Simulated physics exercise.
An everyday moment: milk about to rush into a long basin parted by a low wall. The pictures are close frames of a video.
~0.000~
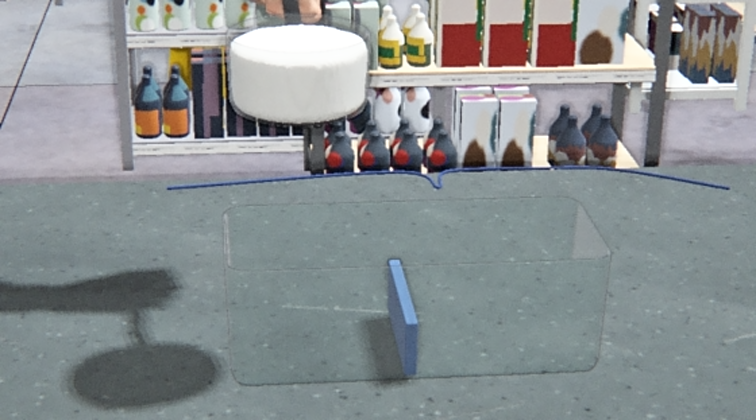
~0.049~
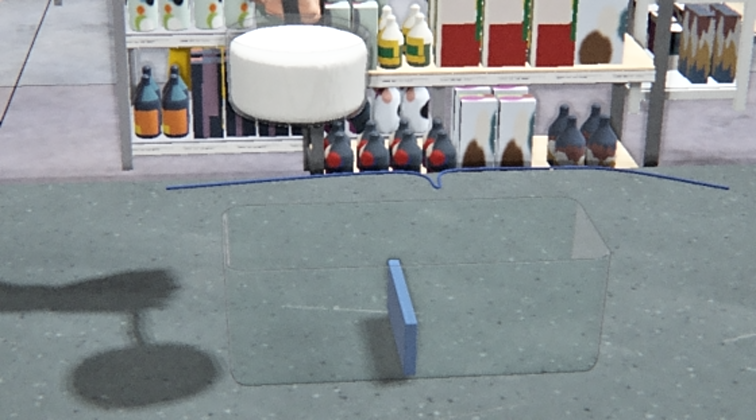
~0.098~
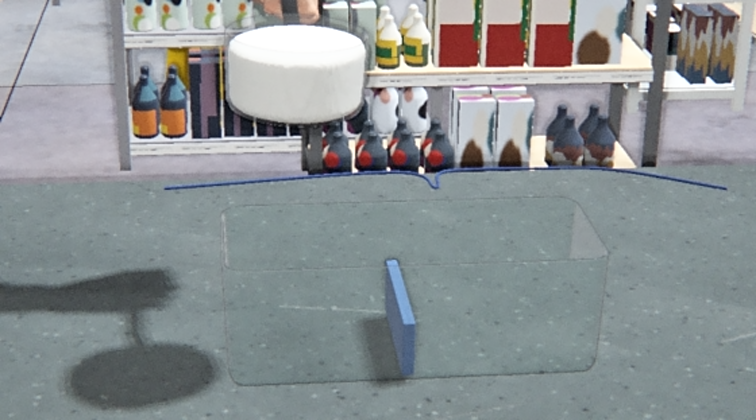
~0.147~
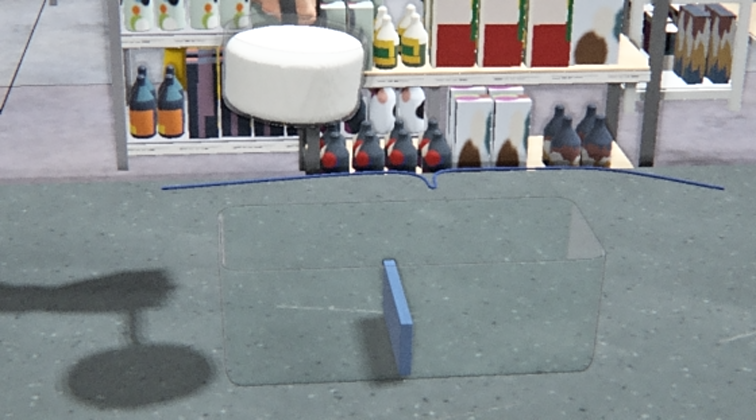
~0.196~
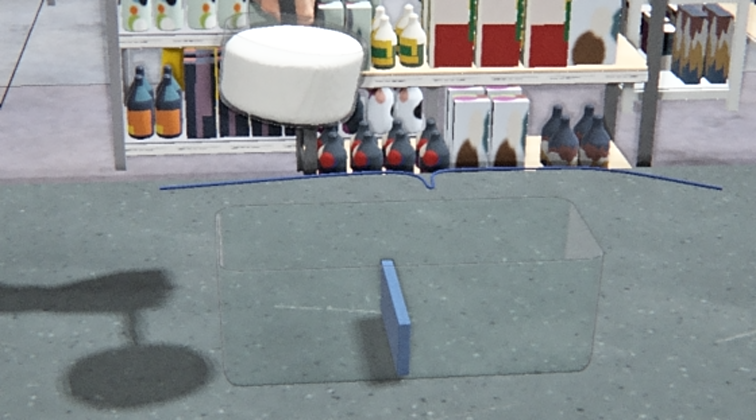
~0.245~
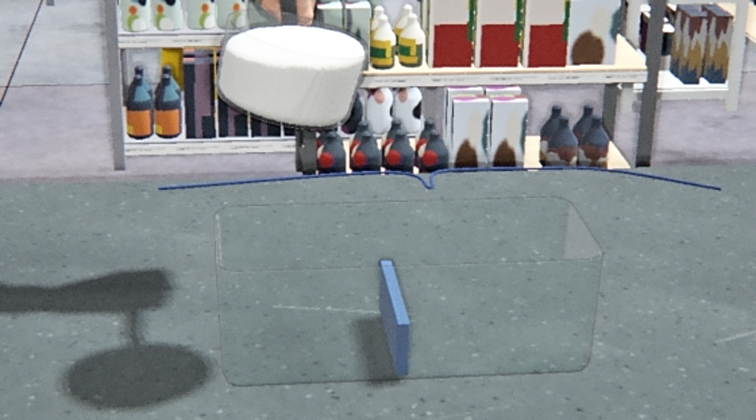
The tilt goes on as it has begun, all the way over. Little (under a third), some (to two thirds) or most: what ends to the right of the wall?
It comes to more than two thirds.
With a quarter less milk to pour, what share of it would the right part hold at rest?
Some 80 per cent.
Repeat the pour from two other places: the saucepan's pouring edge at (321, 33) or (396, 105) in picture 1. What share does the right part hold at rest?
Roughly 50 per cent, and 95 per cent.
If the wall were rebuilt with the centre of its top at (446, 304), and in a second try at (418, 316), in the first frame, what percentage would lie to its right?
In turn 50 and 65 in a hundred.
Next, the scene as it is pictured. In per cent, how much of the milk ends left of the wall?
About 15 per cent.
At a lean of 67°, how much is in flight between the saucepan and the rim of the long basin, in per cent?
Some 35 per cent.
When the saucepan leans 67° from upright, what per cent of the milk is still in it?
Some 55 per cent.
A moment on, the saucepan is tipped part way and 55 per cent is still to pour, 1 is left of the wall and 10 right of it.
Next, the saucepan is tipped on its side and 12 per cent is still to pour, 2 is left of the wall and 73 right of it.
Then the saucepan is tipped on its side and 2 per cent is still to pour, 10 is left of the wall and 85 right of it.
Later the saucepan is tipped on its side and 0 per cent is still to pour, 13 is left of the wall and 86 right of it.
At rest 14 per cent lies left of the wall, 86 right of it and 1 outside.
